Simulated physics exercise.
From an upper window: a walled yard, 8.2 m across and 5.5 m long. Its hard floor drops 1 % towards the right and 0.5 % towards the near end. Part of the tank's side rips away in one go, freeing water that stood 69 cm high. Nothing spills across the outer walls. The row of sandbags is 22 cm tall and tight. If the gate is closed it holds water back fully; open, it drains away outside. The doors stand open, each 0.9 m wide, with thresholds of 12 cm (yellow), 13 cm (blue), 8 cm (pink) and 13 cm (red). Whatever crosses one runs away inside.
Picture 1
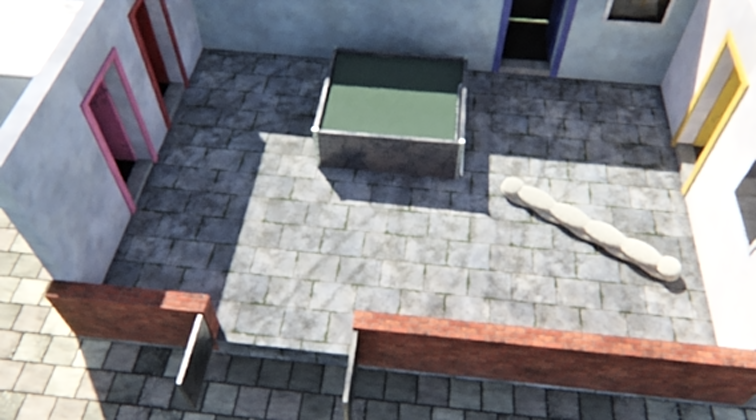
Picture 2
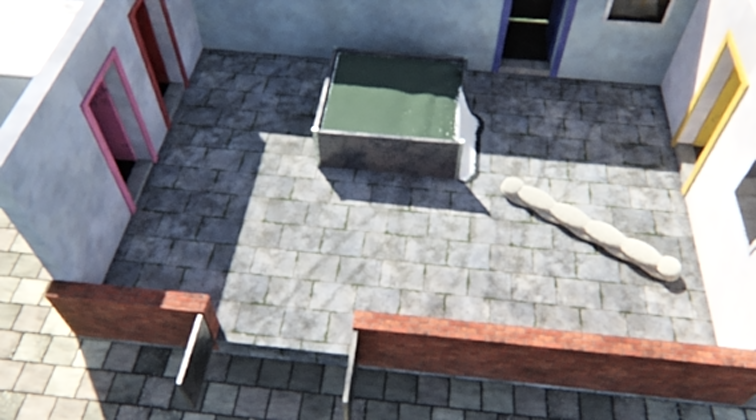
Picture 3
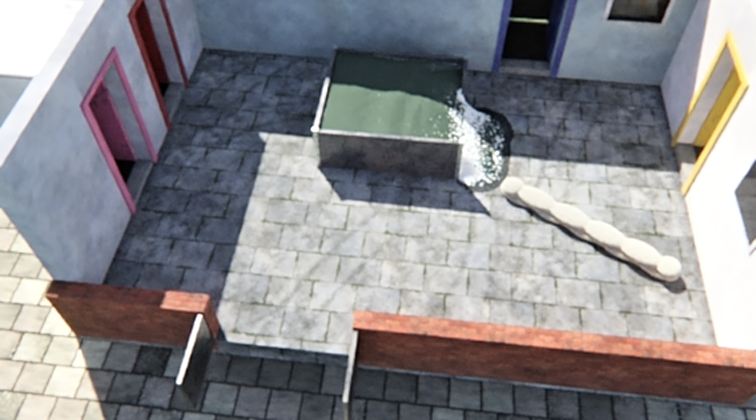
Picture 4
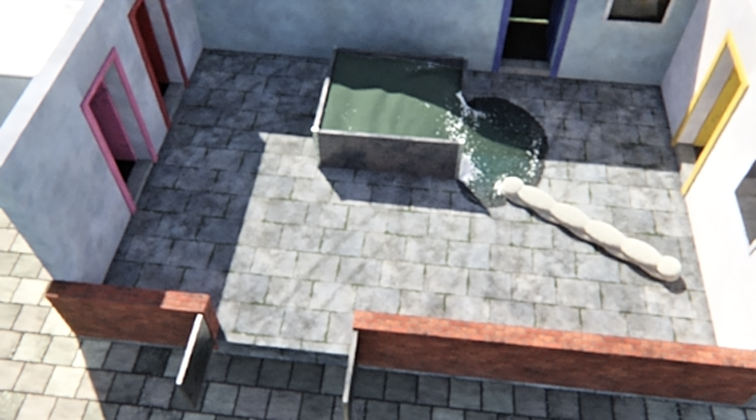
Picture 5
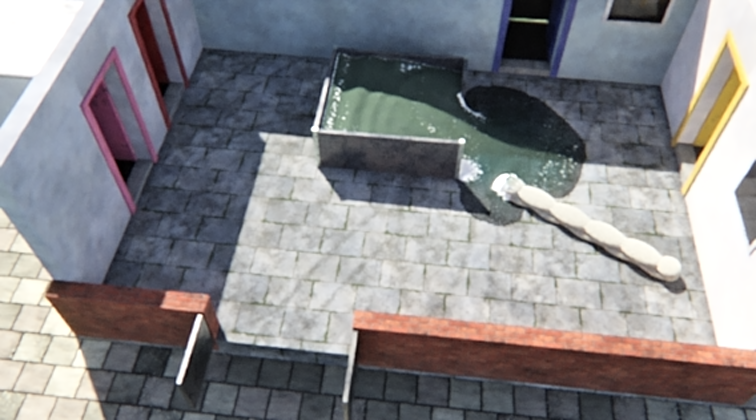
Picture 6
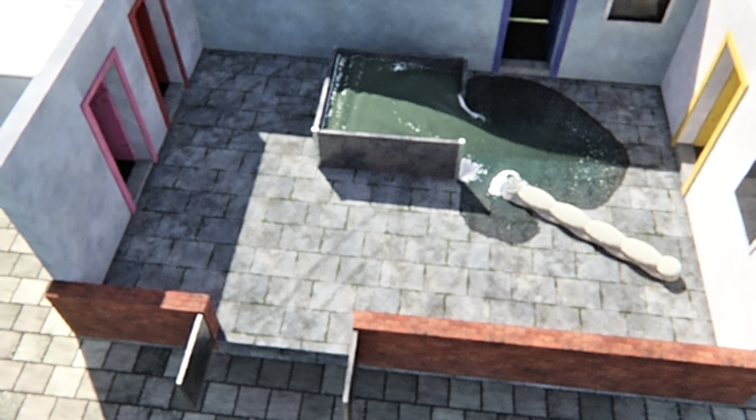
Water burst through the right side of a tank in a walled, paved yard, splashed against the near end of a pale, knobbly barrier, then spread in a dark, rounded pool behind it towards the right.
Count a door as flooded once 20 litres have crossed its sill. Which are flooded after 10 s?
Within that time: At the yellow door it passes the limit; at the blue door it keeps below the limit; at the pink door it keeps below the limit; at the red door it stays under the limit.
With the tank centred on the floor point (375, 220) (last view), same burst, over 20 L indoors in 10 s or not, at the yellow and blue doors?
Then: Yellow below, blue below.
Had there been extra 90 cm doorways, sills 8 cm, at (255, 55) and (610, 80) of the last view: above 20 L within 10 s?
In turn: Under, above.
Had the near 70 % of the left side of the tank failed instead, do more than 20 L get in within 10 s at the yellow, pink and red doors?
Then: Yellow under, pink past it, red past it.
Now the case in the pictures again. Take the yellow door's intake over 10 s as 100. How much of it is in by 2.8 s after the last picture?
About 70 per cent.
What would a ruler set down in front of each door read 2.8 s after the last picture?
In cm: Yellow 25, blue 5, pink 0, red 0.
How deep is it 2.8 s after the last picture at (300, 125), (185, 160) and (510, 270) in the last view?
In that order: 0, 0 and 2 cm.
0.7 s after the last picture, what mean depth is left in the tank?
About 42 cm.
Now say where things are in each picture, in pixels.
Still water, 69 cm deep, in the tank at (394, 96), in the first picture.
The front is at (472, 116), 0.7 m from the gap at (458, 133); 0.3 m2 of floor is under water; 69 cm left at the back of the tank, in the second picture.
The front is at (505, 124), 1.0 m from the gap at (458, 135); 1.1 m2 of floor is under water; 69 cm left at the back of the tank, in the third picture.
The front is at (538, 130), 1.4 m from the gap at (458, 137); 2.3 m2 of floor is under water; 69 cm left at the back of the tank, in the fourth picture.
Water pours out at (458, 137) and has run 2.0 m, to (580, 149); typically 8 cm deep outside, 62 cm at the tank's back, in the fifth picture.
Water pours out at (458, 137) and has run 2.6 m, to (622, 156); typically 6 cm deep outside, 58 cm at the tank's back, in the sixth picture.
Then, 0.7 s after the last picture water covers 30 % of the floor and is deepest (42 cm) near (501, 191); yellow door 20 cm at the sill, 34 L in, blue door 5 cm at the sill, 0 L in, pink door not reached, red door not reached.
Then, 1.5 s after the last picture water covers 40 % of the floor and is deepest (34 cm) near (661, 108); yellow door 35 cm at the sill, 148 L in, blue door 2 cm at the sill, 0 L in, pink door not reached, red door not reached.
Then, 2.8 s after the last picture water covers 35 % of the floor and is deepest (25 cm) near (673, 163); yellow door 25 cm at the sill, 288 L in, blue door 5 cm at the sill, 0 L in, pink door not reached, red door not reached.
Then, 5.3 s after the last picture water covers 55 % of the floor and is deepest (19 cm) near (654, 253); yellow door 19 cm at the sill, 371 L in, blue door 8 cm at the sill, 0 L in, pink door not reached, red door not reached.
Then, 9.3 s after the last picture water covers 85 % of the floor and is deepest (12 cm) near (658, 93); yellow door 10 cm at the sill, 406 L in, blue door 9 cm at the sill, 0 L in, pink door not reached, red door 2 cm at the sill, 0 L in.
